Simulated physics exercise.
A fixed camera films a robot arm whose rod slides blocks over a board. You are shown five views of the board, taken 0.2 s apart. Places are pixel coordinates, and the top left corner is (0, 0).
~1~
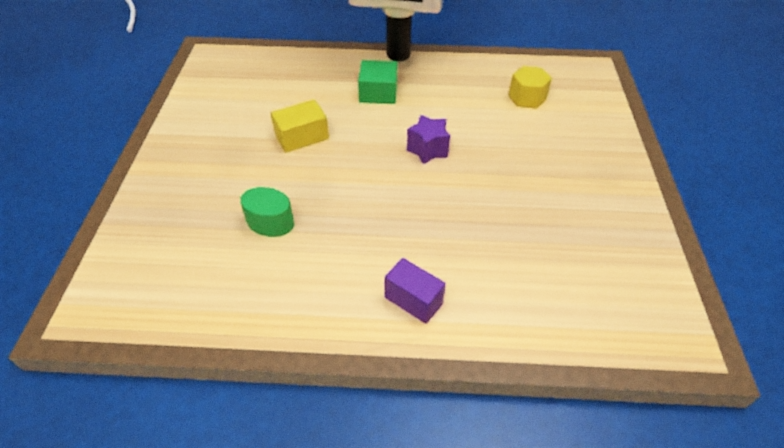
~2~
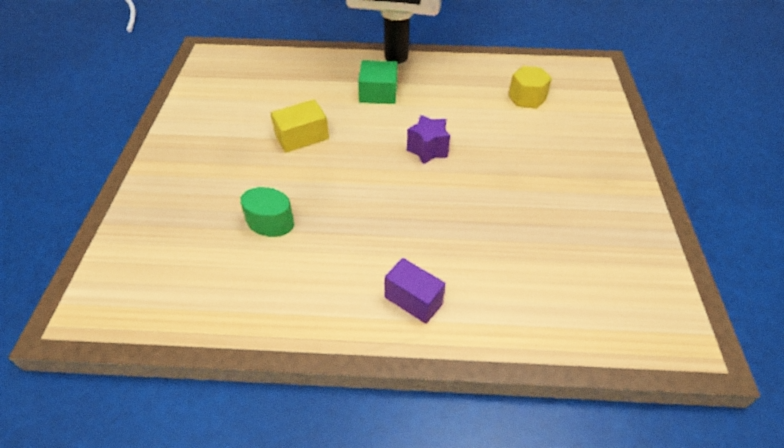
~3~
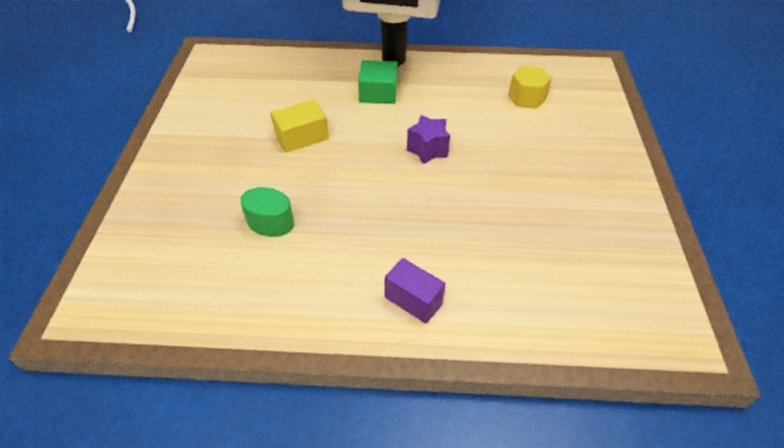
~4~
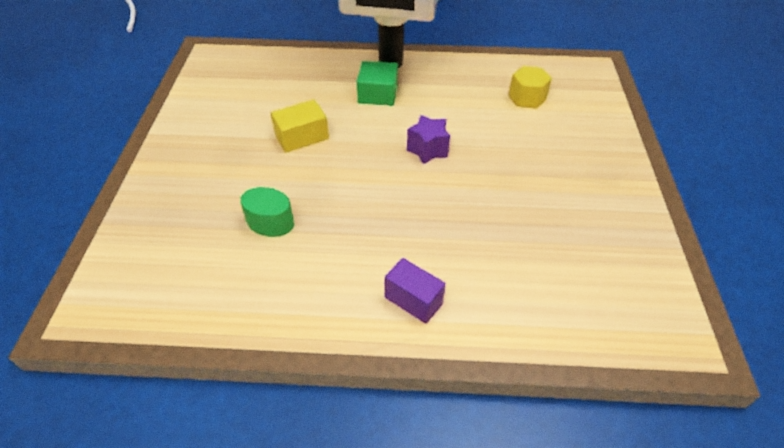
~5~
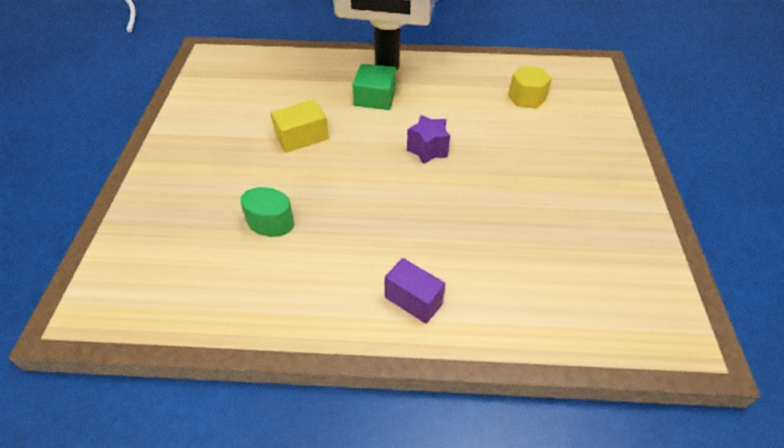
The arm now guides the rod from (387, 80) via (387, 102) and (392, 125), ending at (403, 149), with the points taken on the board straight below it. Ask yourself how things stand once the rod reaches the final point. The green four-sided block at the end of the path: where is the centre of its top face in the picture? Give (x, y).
That would be at about pixel (356, 99).
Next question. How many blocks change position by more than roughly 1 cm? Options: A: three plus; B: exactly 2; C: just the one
My answer is option C.
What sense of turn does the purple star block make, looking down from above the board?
Looking down: Anticlockwise.
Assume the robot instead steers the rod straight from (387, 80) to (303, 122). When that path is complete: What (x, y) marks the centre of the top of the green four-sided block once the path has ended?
Its top centre lands on (357, 98).
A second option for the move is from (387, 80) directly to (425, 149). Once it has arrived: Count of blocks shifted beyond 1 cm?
It should be two, as far as I can tell.
On the path given first. One third of the way, rod at (387, 90); green four-sided block at (362, 93), turned 40° clockwise.
Two thirds of the way, rod at (392, 112); green four-sided block at (356, 99), turned 65° clockwise.
At the end, rod at (403, 137); yellow rectangle unmoved; green four-sided block at (356, 99), turned 65° clockwise; purple star block at (433, 130), turned 20° anticlockwise.
